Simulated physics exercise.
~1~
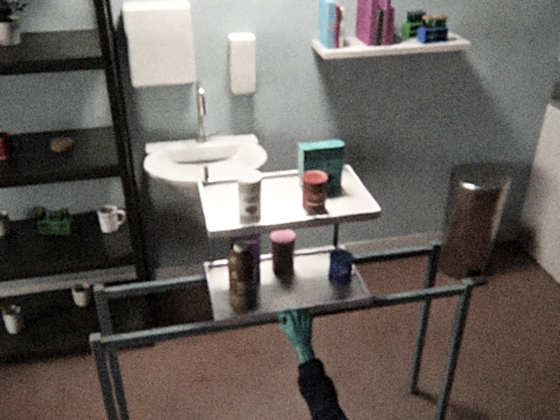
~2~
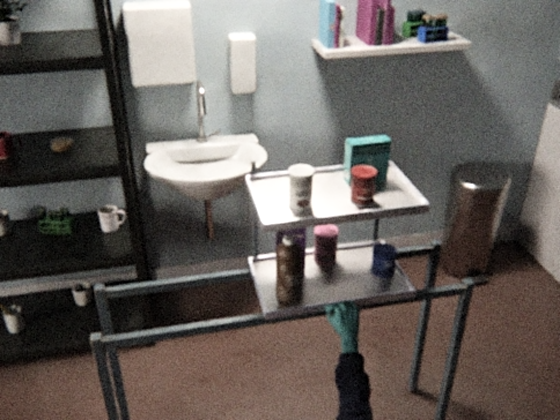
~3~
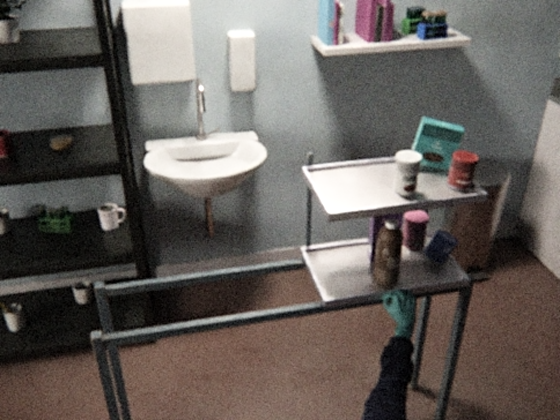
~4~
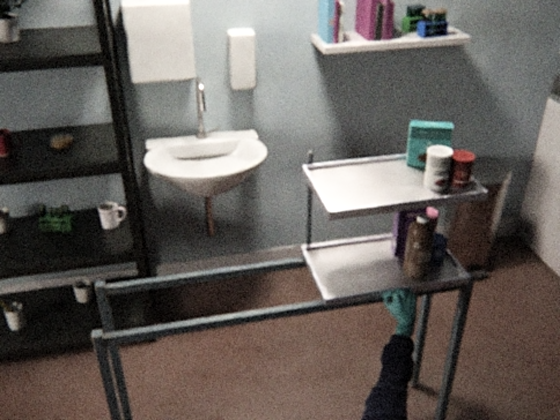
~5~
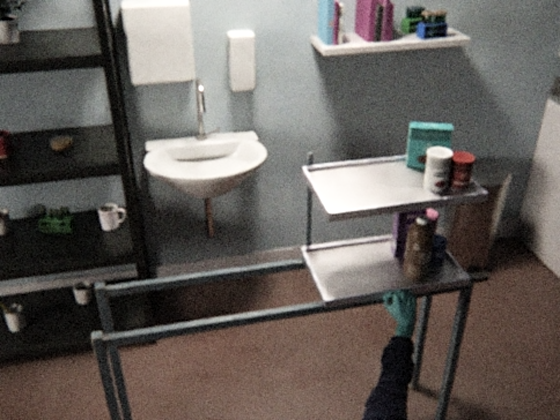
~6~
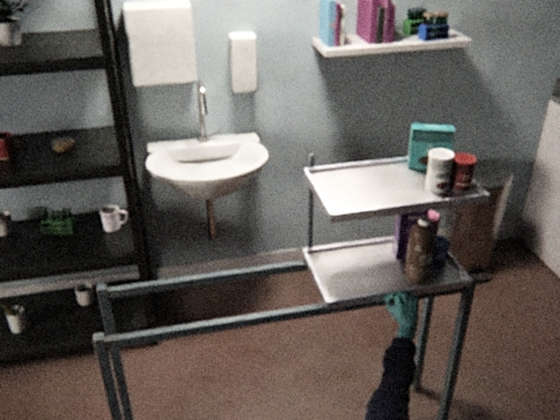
At the start, a two-level metal shelf holding tins, packets and a brown bottle sits on a frame in front of a sink, with a green-gloved hand at its front edge. The shelf slides right, its contents still upright, and the hand travels with it. It reaches the right end of the frame, where the turquoise packet and blue tin tilt. The white tin then ends up close beside the red one, while the bottle, purple packet and pink tin crowd together below. Finally, the shelf rests there, the turquoise packet upright again and the hand still at the edge.
